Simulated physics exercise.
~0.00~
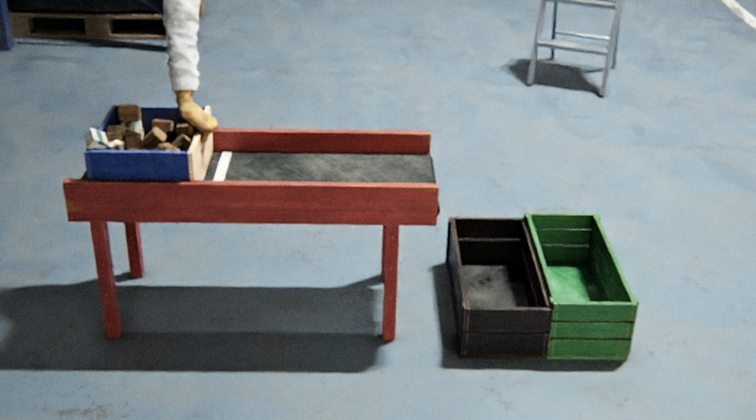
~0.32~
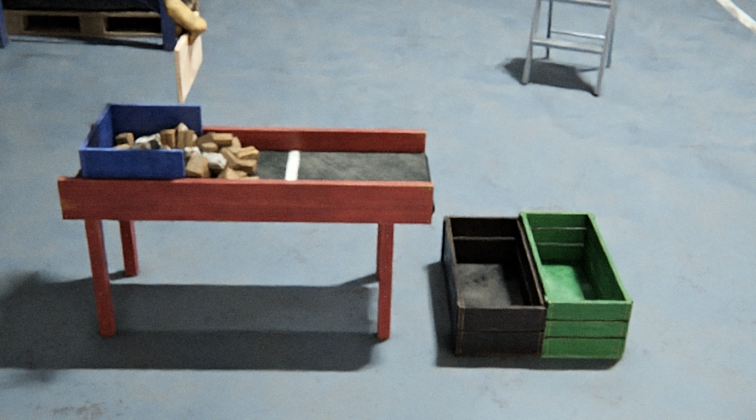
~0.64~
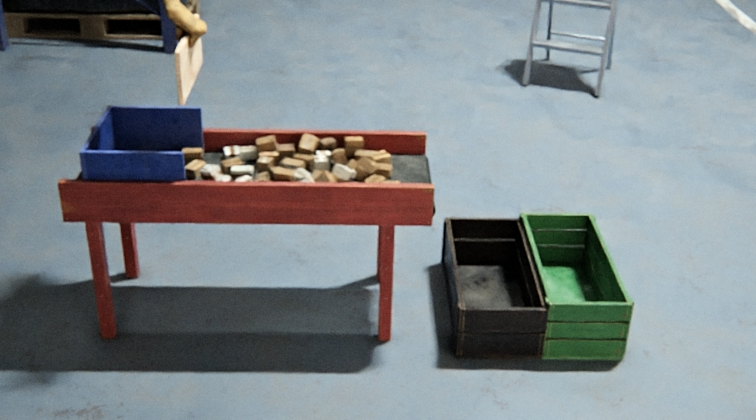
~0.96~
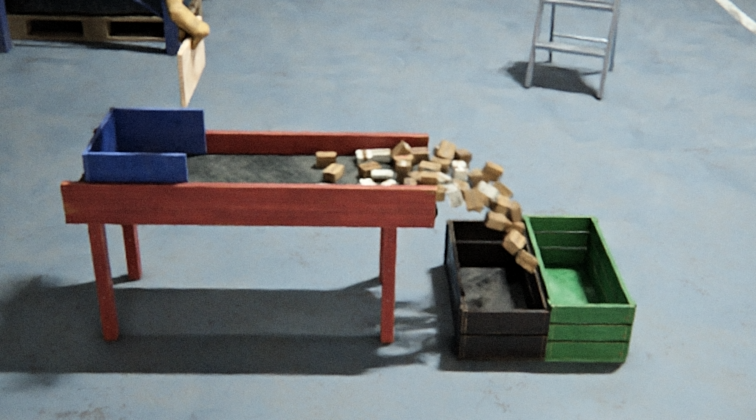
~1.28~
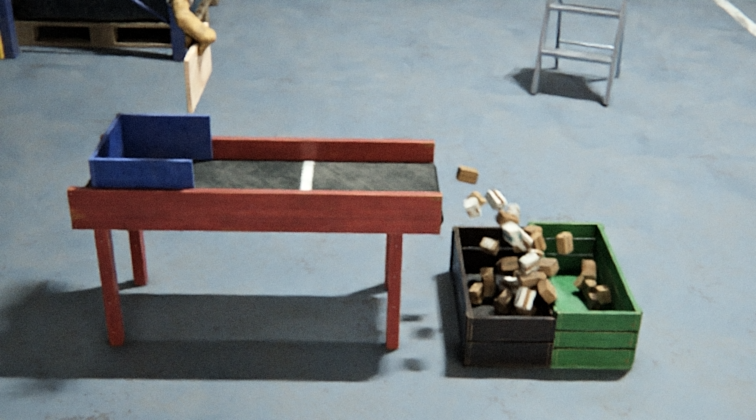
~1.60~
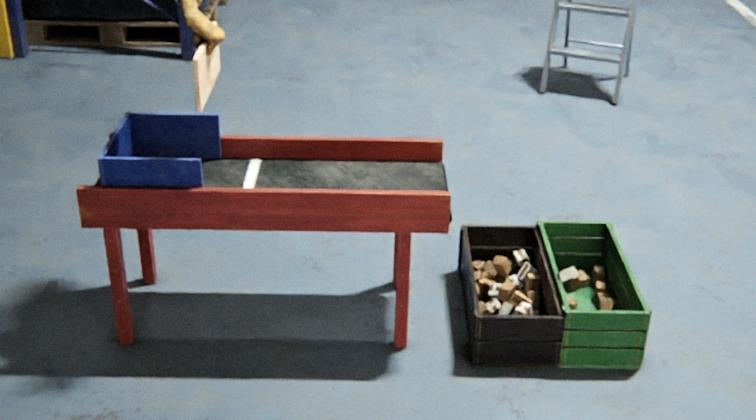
The clip opens on a red-sided conveyor with a blue pen of small wooden blocks at its left end, a hand holding the pen's pale gate, and a black tub and a green tote on the floor to the right. The hand lifts the gate clear, and the blocks start sliding out as the belt carries them right. They spread along the dark belt, then spill off the far end in a tumbling stream. Blocks drop into both containers while the emptied belt keeps running. At the end, most lie in the black tub, with a smaller group in the green tote.
